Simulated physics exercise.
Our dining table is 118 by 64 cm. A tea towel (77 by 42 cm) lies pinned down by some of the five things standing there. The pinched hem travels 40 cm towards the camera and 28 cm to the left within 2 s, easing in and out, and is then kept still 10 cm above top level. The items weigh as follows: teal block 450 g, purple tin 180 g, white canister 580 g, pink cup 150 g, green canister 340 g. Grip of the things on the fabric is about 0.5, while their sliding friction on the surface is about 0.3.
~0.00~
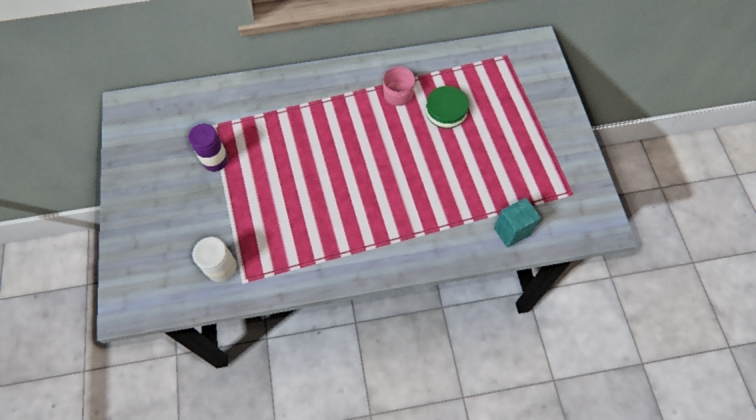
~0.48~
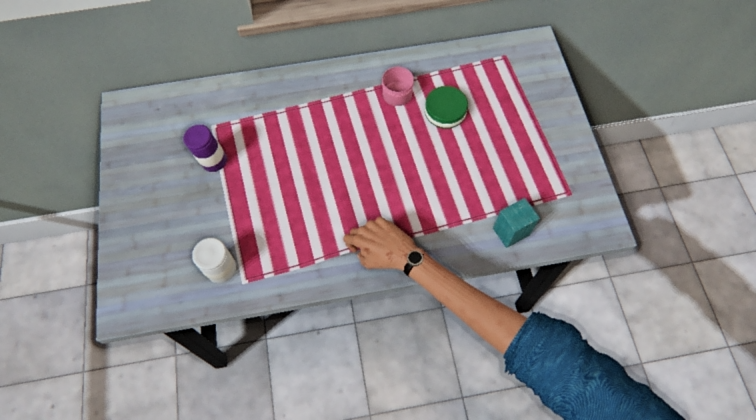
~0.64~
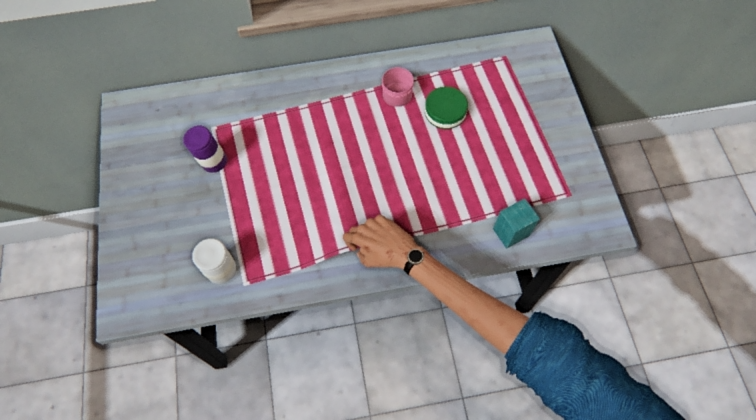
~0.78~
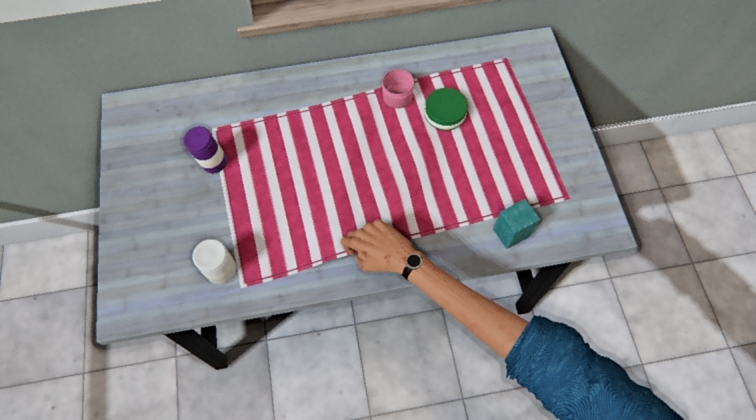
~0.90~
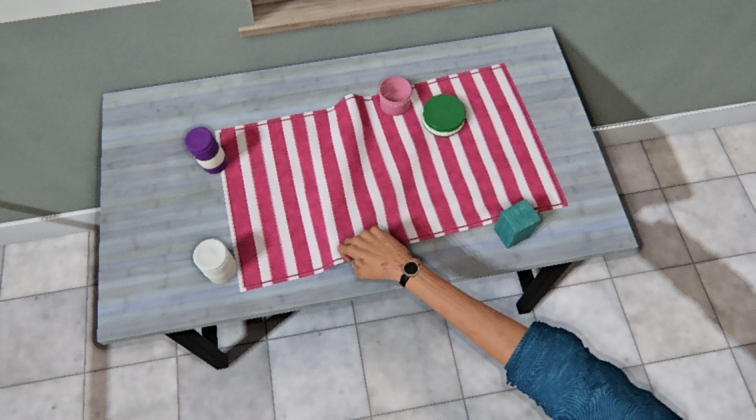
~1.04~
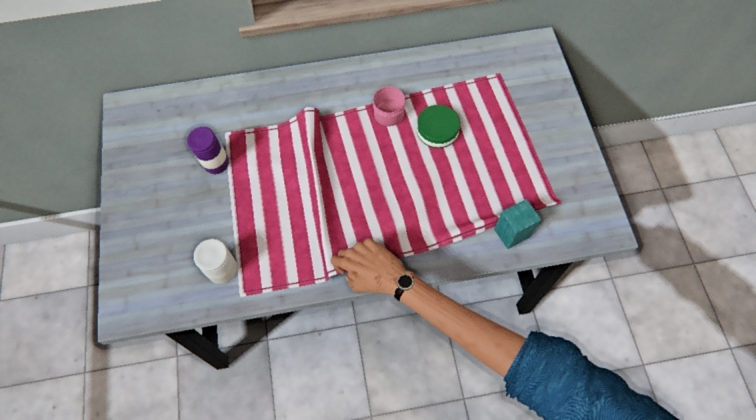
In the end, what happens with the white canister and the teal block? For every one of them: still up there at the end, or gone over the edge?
White canister: Still up there; teal block: Still up there.
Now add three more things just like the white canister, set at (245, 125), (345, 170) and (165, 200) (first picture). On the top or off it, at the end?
Log, listed order - lost / lost / kept.
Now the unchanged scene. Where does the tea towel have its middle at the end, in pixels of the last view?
(280, 351), roughly.
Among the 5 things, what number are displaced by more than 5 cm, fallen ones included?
That comes to 2 of the things.
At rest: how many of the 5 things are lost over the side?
I make it 0.
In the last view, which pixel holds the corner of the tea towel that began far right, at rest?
That corner ends up near pixel (425, 215) in the last view.
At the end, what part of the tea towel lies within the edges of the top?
Roughly 30%.
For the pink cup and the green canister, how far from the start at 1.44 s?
For the pink cup it's around 20 cm, and for the green canister around 20 cm.
By 1.4 s, 90 % of the tea towel is still over the top; teal block 3 cm off its start, pink cup 20 cm off its start, green canister 18 cm off its start.
By 1.8 s, 70 % of the tea towel is still over the top; teal block 4 cm off its start, pink cup 35 cm off its start, green canister 33 cm off its start.
By 2.2 s, 40 % of the tea towel is still over the top; teal block 4 cm off its start at (507, 224), pink cup 48 cm off its start at (299, 245), green canister 46 cm off its start at (356, 263).
By 2.6 s, 30 % of the tea towel is still over the top; teal block 4 cm off its start, pink cup 53 cm off its start, green canister 51 cm off its start.
By 4.2 s, 30 % of the tea towel is still over the top; teal block 4 cm off its start at (507, 224), white canister 0 cm off its start at (210, 254), pink cup 53 cm off its start at (292, 270), green canister 51 cm off its start at (349, 286).
